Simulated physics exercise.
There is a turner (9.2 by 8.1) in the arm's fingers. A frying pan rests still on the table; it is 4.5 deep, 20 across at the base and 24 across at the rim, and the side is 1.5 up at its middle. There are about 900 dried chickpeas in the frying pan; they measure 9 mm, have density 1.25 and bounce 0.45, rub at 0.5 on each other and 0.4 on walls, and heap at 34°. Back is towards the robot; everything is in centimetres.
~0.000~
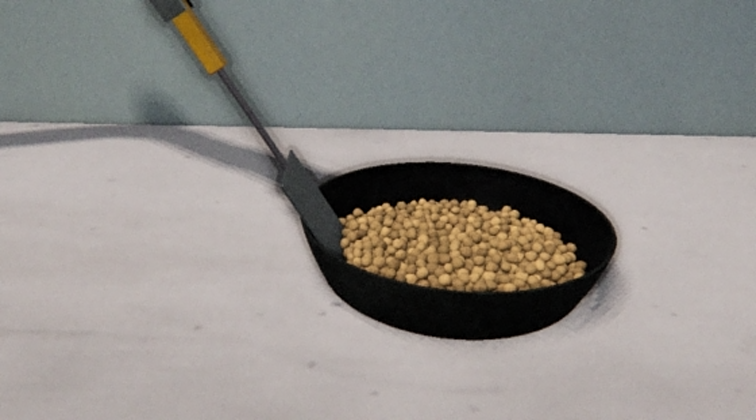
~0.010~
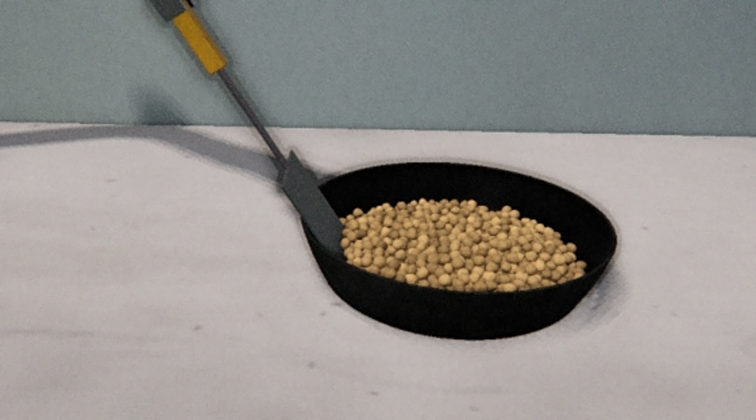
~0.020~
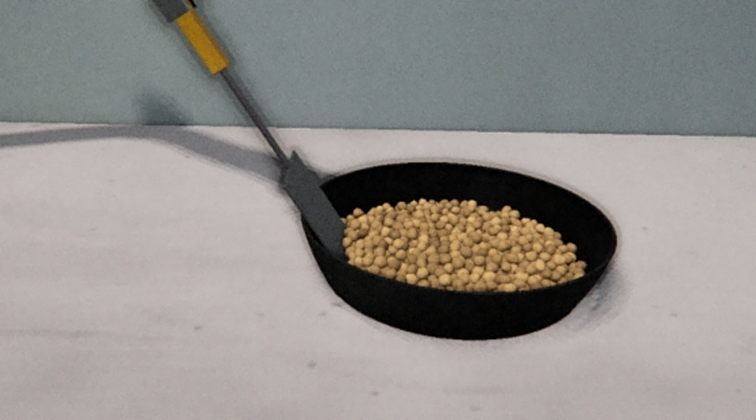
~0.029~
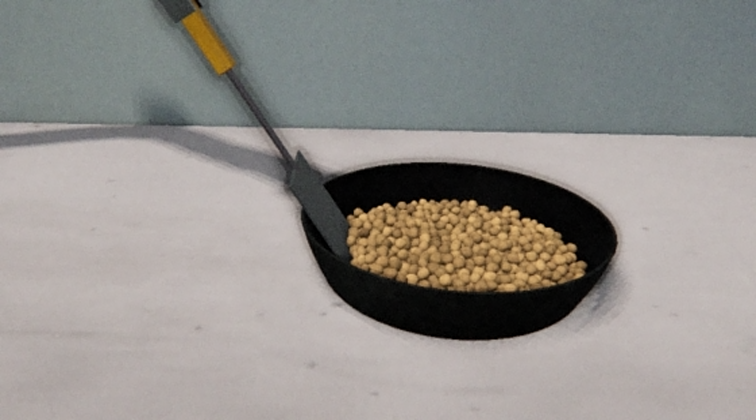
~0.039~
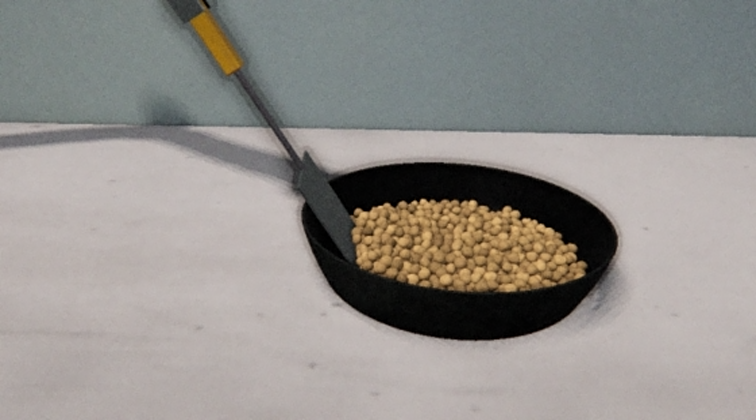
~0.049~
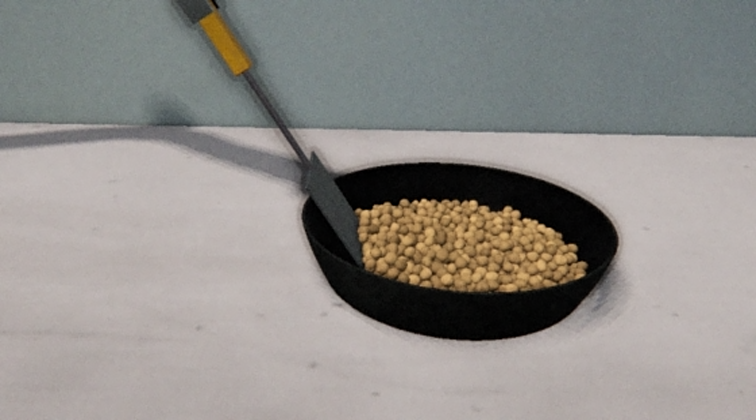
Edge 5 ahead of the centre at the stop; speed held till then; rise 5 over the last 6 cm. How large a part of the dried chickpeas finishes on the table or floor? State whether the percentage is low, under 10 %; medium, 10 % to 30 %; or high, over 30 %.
The percentage is low.
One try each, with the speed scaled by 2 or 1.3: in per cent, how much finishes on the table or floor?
First try around 15 %, second try around 5 %.
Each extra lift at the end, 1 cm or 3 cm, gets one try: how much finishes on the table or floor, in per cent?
You'd get some 0 per cent with the first setting and some 0 per cent with the second.
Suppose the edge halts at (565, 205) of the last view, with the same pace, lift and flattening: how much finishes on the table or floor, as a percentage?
Roughly 10 per cent.
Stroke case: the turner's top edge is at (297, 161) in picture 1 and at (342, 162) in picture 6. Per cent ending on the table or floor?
About 15 per cent.
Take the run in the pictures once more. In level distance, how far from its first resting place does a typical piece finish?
It comes to some 2 cm.
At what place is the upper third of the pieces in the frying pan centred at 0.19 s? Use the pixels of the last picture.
It is centred close to (503, 235).
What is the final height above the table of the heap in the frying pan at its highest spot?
It reaches around 4.5 cm.
After 0.12 s, sloping 58°, highest piece 4 above the table; 900 in the frying pan.
After 0.19 s, sloping 58°, highest piece 6 above the table; 900 in the frying pan.
After 0.43 s, sloping 58°, highest piece 5 above the table; 899 in the frying pan, 1 on the table or floor.
After 1.48 s, sloping 58°, highest piece 4 above the table; 899 in the frying pan, 1 on the table or floor.
At rest, 899 in the frying pan, 1 on the table or floor. That is 0 % on the table or floor.
